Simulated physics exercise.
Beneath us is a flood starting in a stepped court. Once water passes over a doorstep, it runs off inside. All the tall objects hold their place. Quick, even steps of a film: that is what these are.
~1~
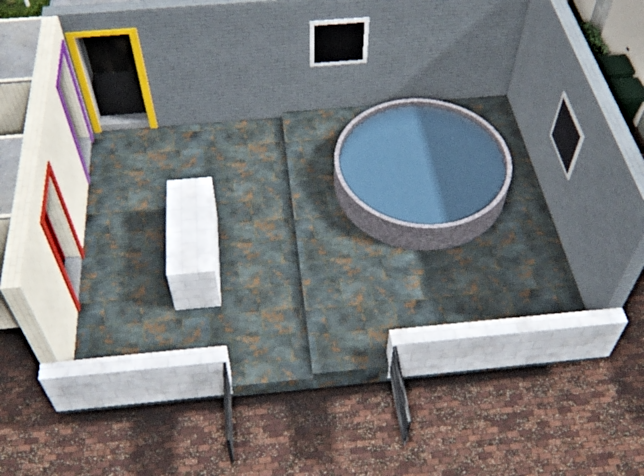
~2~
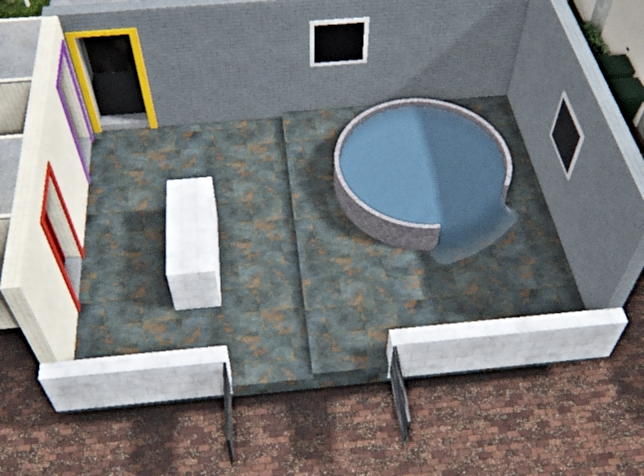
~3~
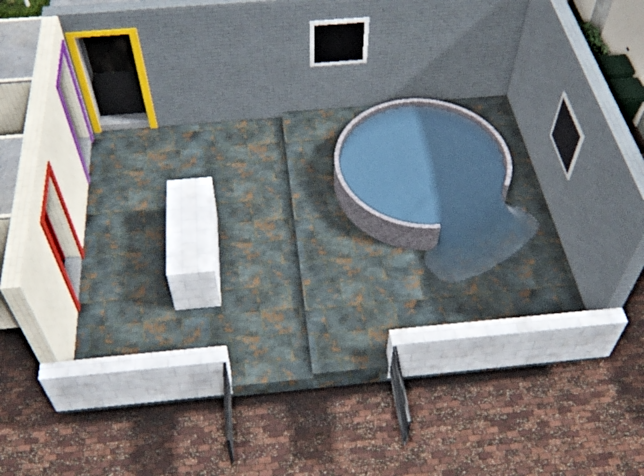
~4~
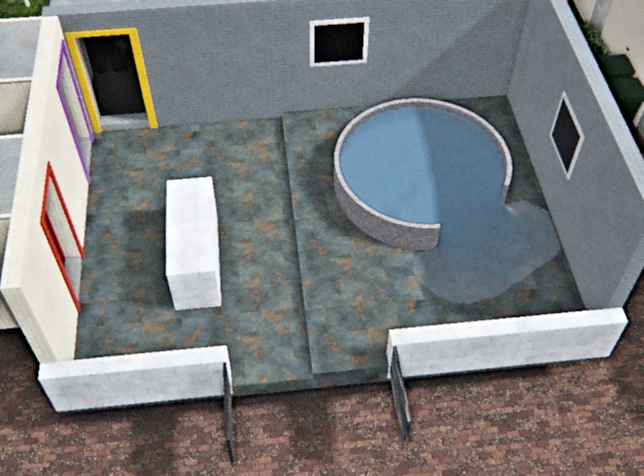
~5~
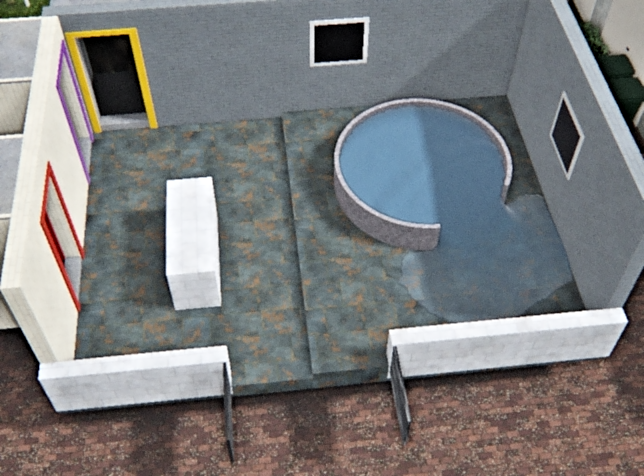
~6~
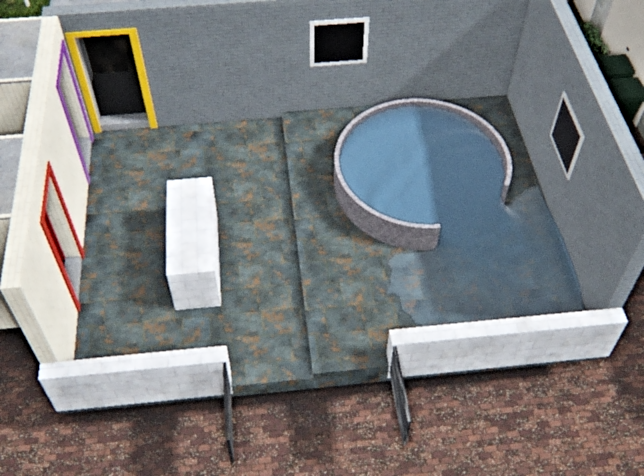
Water sits still in a round pool on the right side of a walled court, then pours out through a gap in the pool's lower right rim. It spreads over the mottled floor toward the low white front wall, widening left and right, while the white block on the left stays put.
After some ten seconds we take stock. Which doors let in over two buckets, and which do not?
Outcome: Most likely the yellow door will not exceed two buckets; most likely the red door will not exceed two buckets; most likely the purple door will not exceed two buckets.
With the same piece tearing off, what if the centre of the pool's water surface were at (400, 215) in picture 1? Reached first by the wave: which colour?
That would be the door marked red, I think.
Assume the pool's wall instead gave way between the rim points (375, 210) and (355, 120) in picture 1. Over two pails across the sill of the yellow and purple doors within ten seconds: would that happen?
My reading: Yellow lets more in, purple lets more in.
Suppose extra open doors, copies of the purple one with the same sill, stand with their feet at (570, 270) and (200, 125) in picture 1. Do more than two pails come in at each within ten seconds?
Well, the first one overshoots and the other one doesn't reach it.
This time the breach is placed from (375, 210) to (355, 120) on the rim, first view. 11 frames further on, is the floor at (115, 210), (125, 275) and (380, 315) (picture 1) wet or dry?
So that's waterlogged for the first, left bare for the second and left bare for the third.
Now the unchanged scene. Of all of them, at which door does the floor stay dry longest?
Result: The door marked purple.
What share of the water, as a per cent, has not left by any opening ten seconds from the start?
I'd put it at about 92 per cent.
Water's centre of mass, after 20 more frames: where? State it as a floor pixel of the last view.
Near (444, 233) in the last view.
A moment on, water covers 15 % of the floor; the yellow door not reached, the red door not reached, the purple door not reached.
Next, water covers 20 % of the floor; the yellow door not reached, the red door not reached, the purple door not reached.
Then, water covers 40 % of the floor; the yellow door not reached, the red door not reached, the purple door not reached.
Later, water covers 75 % of the floor; the yellow door not reached, the red door wet at the sill, nothing in, the purple door not reached.
In the end, water covers 100 % of the floor; the yellow door wet at the sill, nothing in, the red door wet at the sill, nothing in, the purple door wet at the sill, nothing in.
